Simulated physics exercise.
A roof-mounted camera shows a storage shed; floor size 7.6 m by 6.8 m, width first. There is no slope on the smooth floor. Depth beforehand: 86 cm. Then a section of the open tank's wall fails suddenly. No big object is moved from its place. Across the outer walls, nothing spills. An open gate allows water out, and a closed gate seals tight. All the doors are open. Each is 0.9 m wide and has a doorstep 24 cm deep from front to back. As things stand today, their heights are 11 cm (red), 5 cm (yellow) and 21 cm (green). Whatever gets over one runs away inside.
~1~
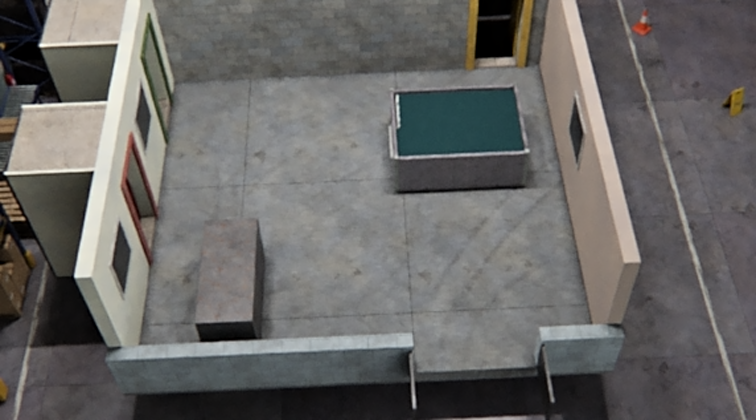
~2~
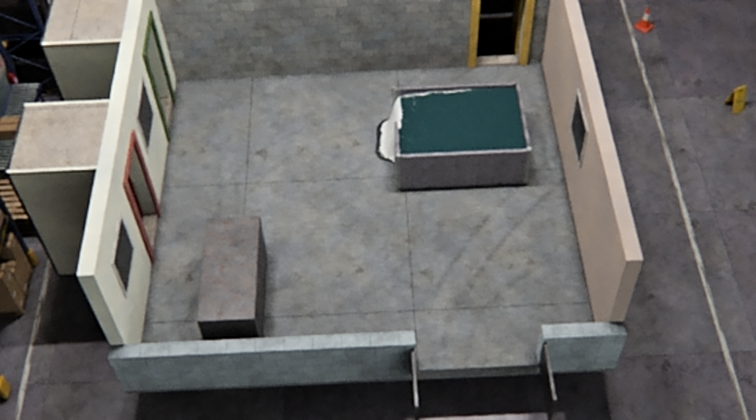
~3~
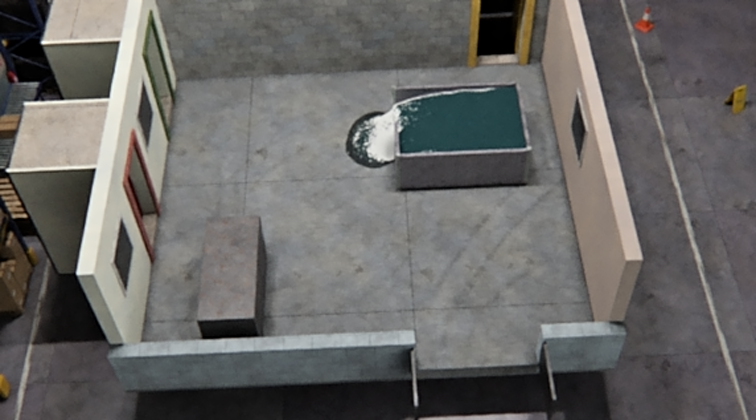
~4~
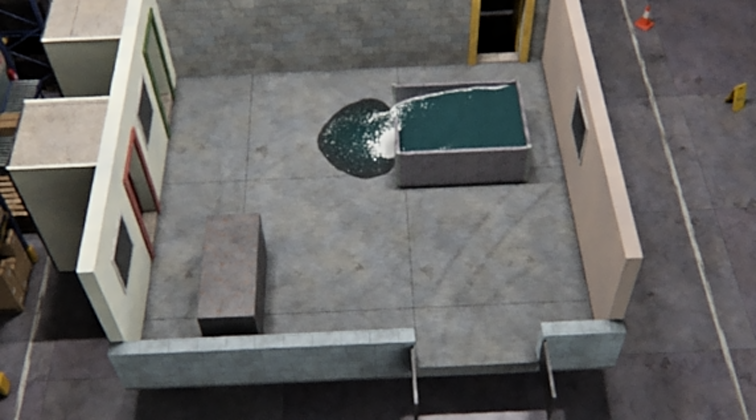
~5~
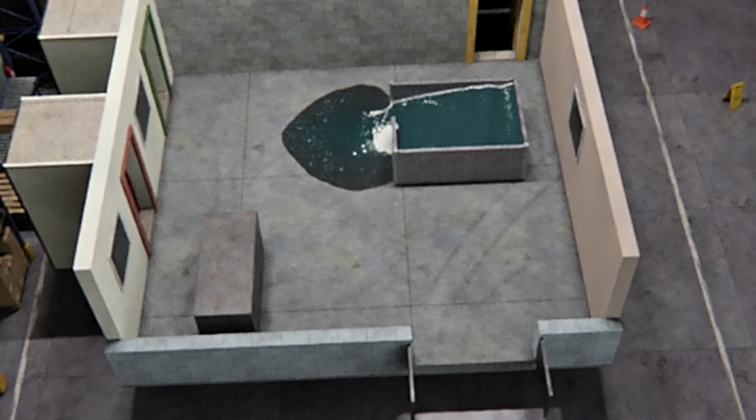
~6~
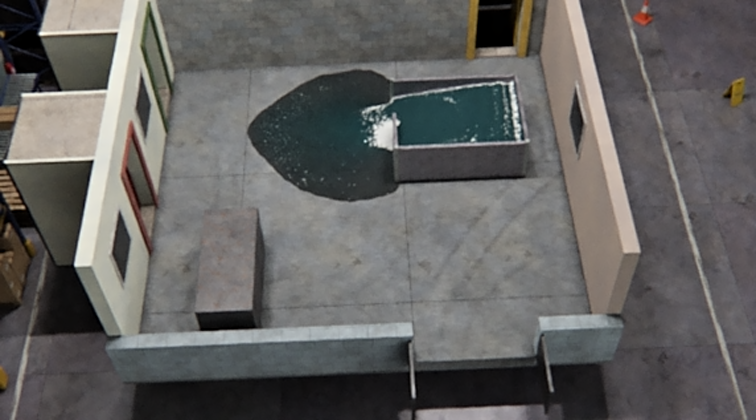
The clip shows a roofless room with a rectangular tank of green water, still at first; then water pours out through its left side in white froth and spreads leftward across the grey floor in a widening dark pool.
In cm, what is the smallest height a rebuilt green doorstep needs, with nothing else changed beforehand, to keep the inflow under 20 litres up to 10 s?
Close to 26 cm is just enough.
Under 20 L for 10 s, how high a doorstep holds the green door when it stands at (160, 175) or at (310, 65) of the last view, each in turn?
In turn: Roughly 18 cm, roughly 14.5 cm.
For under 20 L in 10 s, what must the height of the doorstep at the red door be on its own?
Red would need about 15 cm on its own.
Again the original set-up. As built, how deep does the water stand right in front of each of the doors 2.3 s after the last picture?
Reading in centimetres: Red = 17, yellow = 0, green = 31.
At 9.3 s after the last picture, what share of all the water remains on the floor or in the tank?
Something like 96 per cent of it remains.
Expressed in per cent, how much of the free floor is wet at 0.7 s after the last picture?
Some 35 in a hundred.
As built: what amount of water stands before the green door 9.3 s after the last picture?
It stands about 9.5 centimetres deep.
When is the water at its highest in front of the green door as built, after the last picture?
Around 1.8 seconds.
Then, 0.7 s after the last picture water covers 35 % of the floor, deepest (44 cm) near (387, 131); 17 cm at the green door, 0 litres in over its 21 cm doorstep.
Then, 2.3 s after the last picture water covers 40 % of the floor, deepest (34 cm) near (208, 80); 31 cm at the green door, 30 litres in over its 21 cm doorstep.
Then, 9.3 s after the last picture water covers 95 % of the floor, deepest (18 cm) near (174, 313); 9 cm at the green door, 49 litres in over its 21 cm doorstep.
At the green door as built, the water peaked near 35 cm, 1.9 s after the last picture.
With a doorstep of 22.5 cm, 37 litres would have come in within the 10 s; with 30.5 cm, 6 litres. So under 20 litres takes about 26 cm.
